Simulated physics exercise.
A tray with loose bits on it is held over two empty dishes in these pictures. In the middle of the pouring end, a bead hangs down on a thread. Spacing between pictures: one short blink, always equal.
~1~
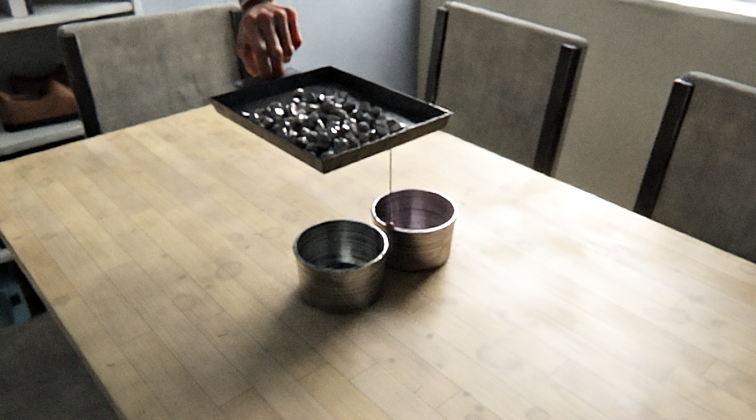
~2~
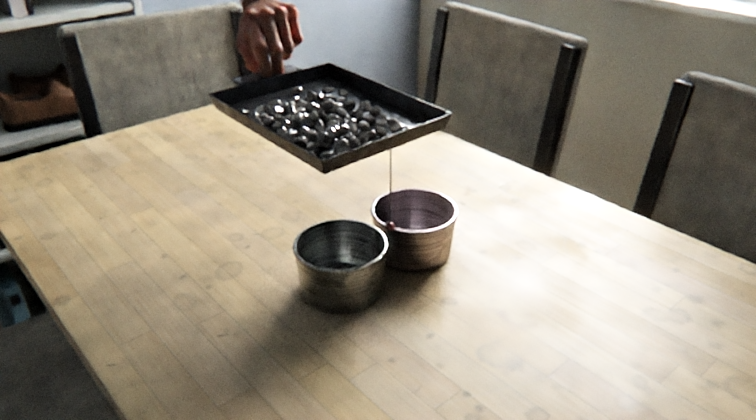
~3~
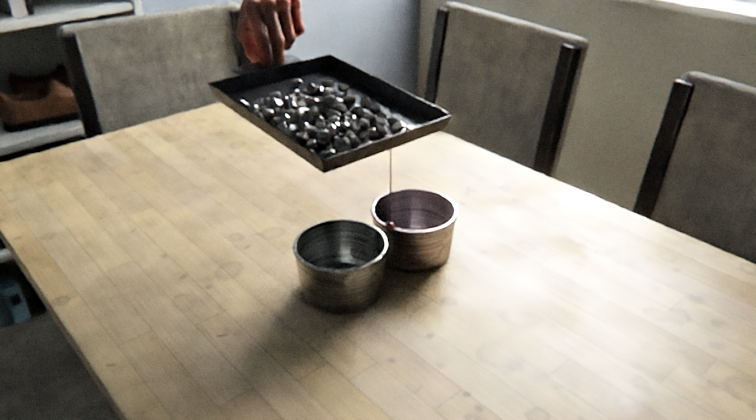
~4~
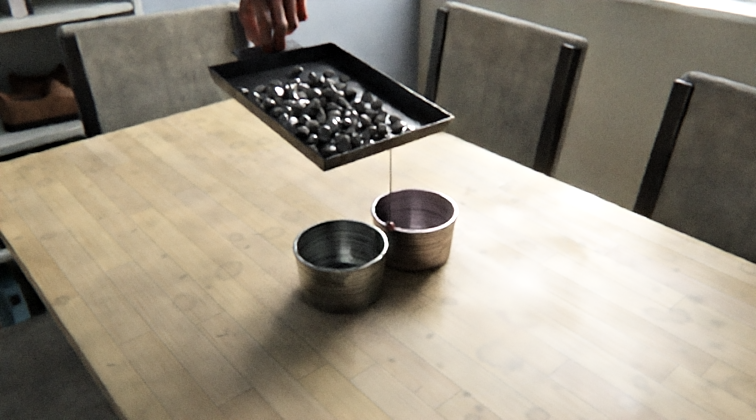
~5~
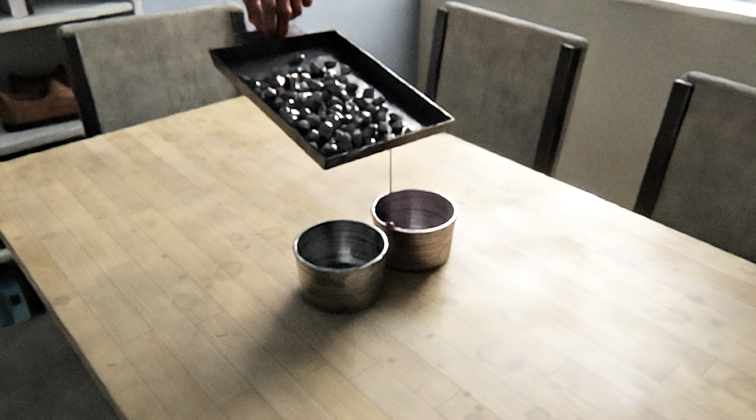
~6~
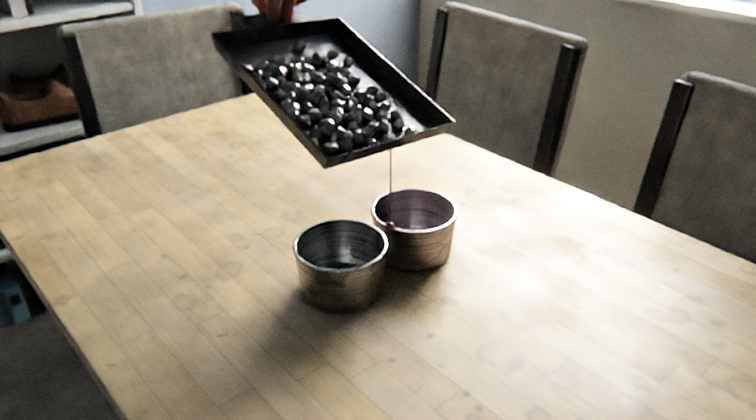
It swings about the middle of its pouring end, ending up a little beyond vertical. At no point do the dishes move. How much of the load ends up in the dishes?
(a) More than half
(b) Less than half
Less than half.
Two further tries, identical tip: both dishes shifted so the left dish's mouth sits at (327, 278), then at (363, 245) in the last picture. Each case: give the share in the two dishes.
Roughly 50% the first time and 20% the second time.
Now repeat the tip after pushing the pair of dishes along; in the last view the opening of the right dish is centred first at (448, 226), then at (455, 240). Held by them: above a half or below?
First place: Beyond half; second place: Beyond half.
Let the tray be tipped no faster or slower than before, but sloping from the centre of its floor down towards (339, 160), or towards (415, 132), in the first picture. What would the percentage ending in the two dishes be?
Around 30 per cent first, around 40 per cent next.
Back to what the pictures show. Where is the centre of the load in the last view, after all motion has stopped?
Centre at rest, last view: Approx. (473, 298).
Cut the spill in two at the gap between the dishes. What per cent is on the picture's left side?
Estimate: About 0 percent.
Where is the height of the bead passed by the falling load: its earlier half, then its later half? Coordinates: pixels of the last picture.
First part (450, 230), rest (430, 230).
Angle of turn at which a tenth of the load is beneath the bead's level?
Close to 80° of tilt at that moment.
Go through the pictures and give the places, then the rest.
The first frame shows corners of the pouring end (323, 157) and (445, 113), level; middle of the load (314, 123), bits of gravel; left dish (370, 282); right dish (443, 243); bead on its thread (390, 227).
The second frame shows corners of the pouring end (324, 157) and (445, 113), level; middle of the load (314, 121).
The third frame shows corners of the pouring end (324, 156) and (446, 114), tipped barely, lowest at the right corner; middle of the load (315, 116).
The fourth frame shows corners of the pouring end (326, 155) and (447, 116), tipped a little, lowest at the right corner; middle of the load (315, 109).
The fifth frame shows corners of the pouring end (327, 155) and (448, 118), tipped clearly, lowest at the right corner; middle of the load (317, 102).
The sixth frame shows corners of the pouring end (329, 154) and (449, 120), tipped clearly, lowest at the right corner; middle of the load (318, 95); left dish (370, 282); right dish (443, 243).
Just after the last frame, tray tipped steeply; almost all on the tray; about a tenth in the air.
A moment on, tray tipped past a quarter turn; about a tenth on the tray; just a few in the right dish; roughly two thirds outside both; roughly a quarter in the air.
Further on, tray tipped past a quarter turn; about a tenth in the right dish; almost all outside both.
When it is over, tray tipped past a quarter turn; not one in the left dish; about a tenth in the right dish; almost all outside both.
